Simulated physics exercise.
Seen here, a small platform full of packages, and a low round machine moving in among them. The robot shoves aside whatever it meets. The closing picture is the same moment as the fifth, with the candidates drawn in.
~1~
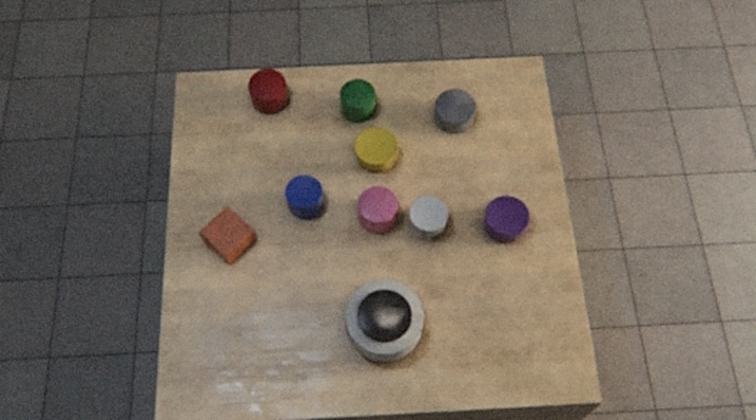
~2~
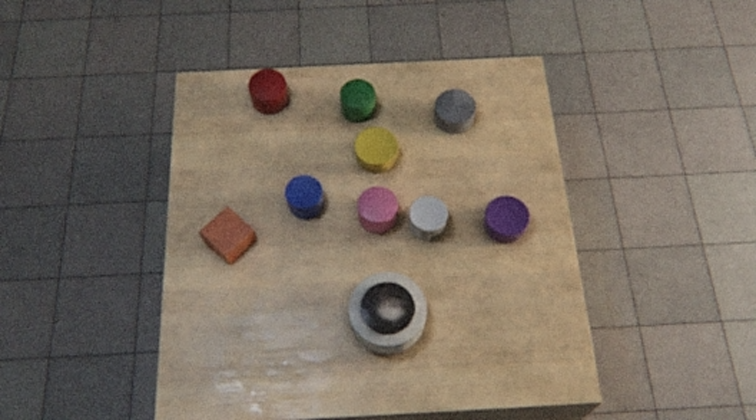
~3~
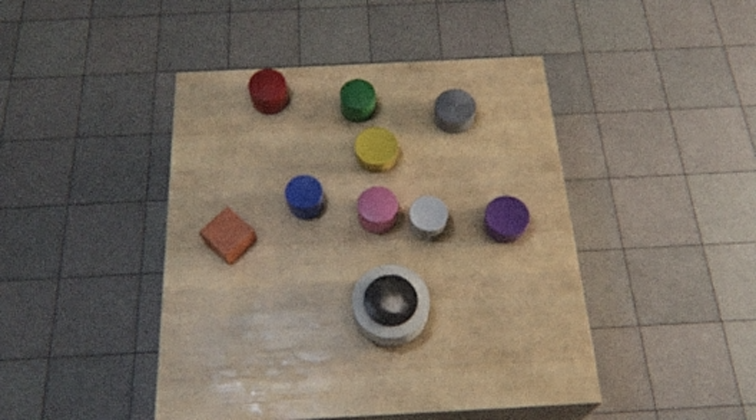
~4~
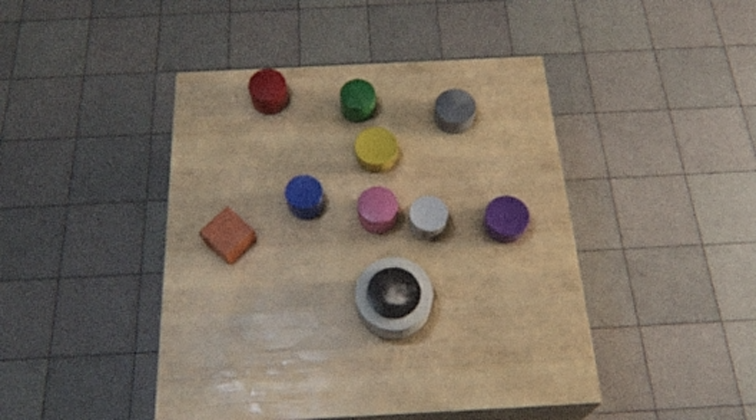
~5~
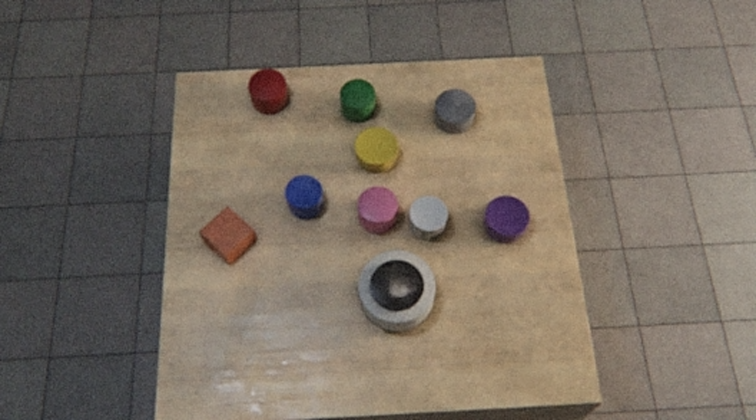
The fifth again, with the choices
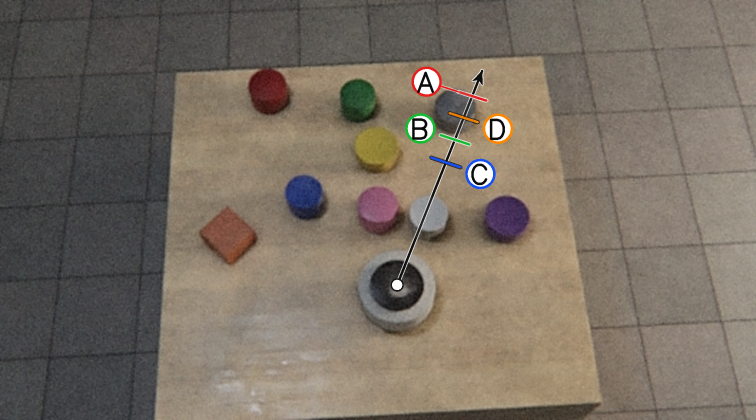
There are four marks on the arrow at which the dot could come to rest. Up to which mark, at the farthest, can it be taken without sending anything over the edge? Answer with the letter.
No farther than A.
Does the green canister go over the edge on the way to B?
No.
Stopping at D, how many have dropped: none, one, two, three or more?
The count is none.
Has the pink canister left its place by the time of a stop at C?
Yes.
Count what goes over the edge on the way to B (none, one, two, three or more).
In all, none.
On the marked copy, A at (472, 96); B at (455, 140); C at (446, 162); D at (464, 117); the arrow from (397, 285) to (482, 71); the white dot at (397, 285).
With A. Early on, robot (425, 218); white pail (447, 175); pink canister (374, 200).
Further on, robot (452, 152); grey canister (457, 95); white pail (483, 118).
At the end, robot (470, 104); grey canister (458, 63); white pail (514, 86); nothing has fallen.
As for the rest, B is safe but short; C is safe but short; D is safe but short.
